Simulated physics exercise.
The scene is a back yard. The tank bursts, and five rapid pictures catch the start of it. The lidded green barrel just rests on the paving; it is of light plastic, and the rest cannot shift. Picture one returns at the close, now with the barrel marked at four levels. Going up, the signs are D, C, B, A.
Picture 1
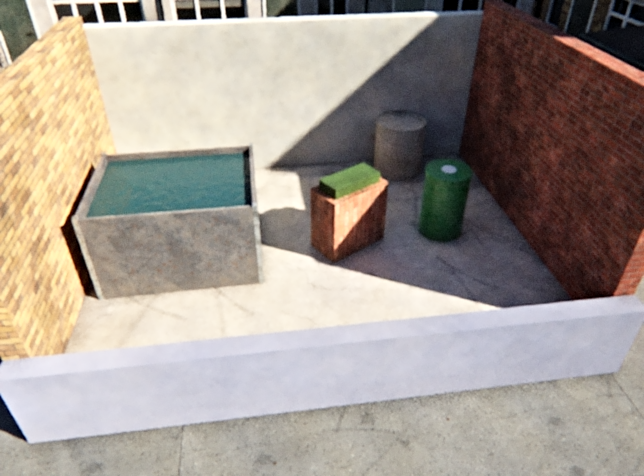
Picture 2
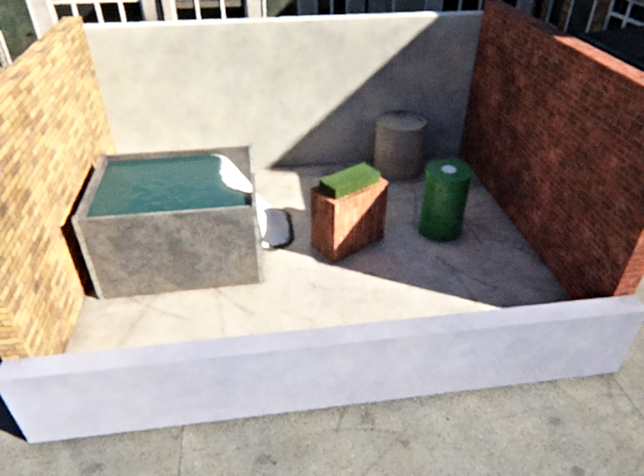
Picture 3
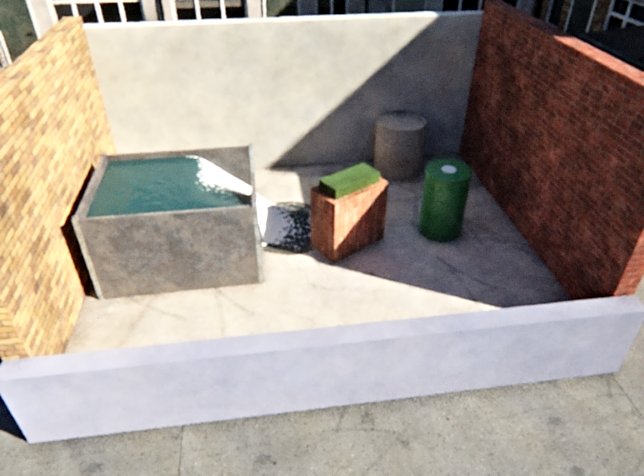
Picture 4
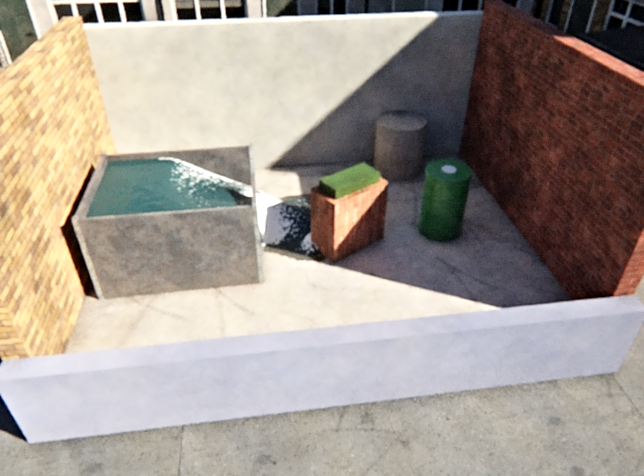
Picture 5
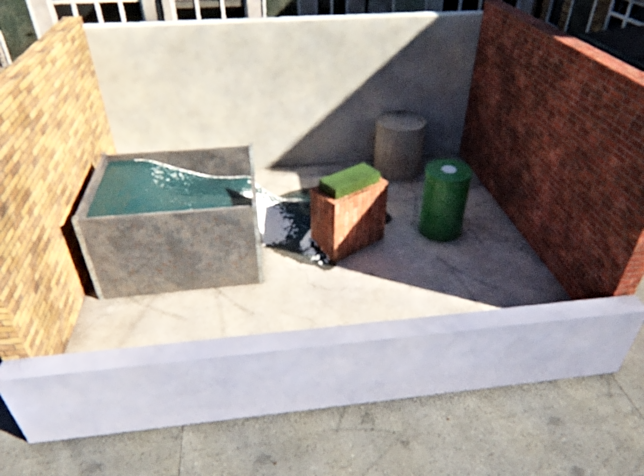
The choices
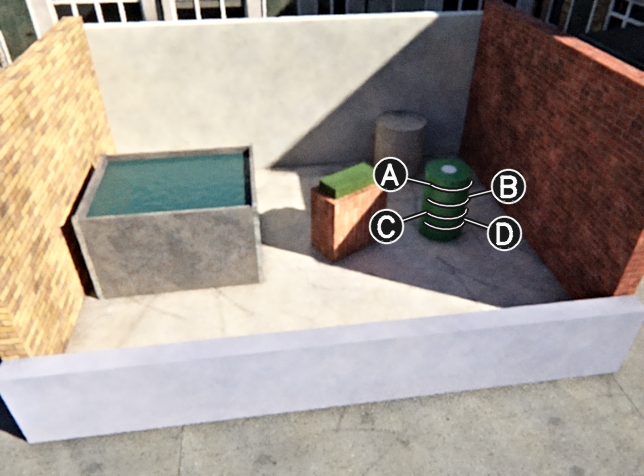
Water pouring from the right side of a full concrete tank in a walled yard, spreading across the ground beside a brick block.
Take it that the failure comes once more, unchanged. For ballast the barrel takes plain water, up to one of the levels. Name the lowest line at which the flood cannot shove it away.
D is the one.
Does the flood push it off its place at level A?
No, not at all.
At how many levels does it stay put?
All of the four.
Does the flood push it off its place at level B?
No, that is safe.
In white, A at (456, 190); B at (453, 205); C at (451, 218); D at (449, 229); from the bottom up D, C, B, A.
If A is chosen, it does not move.
If B is chosen, it does not move.
If C is chosen, it does not move.
If D is chosen, it does not move.
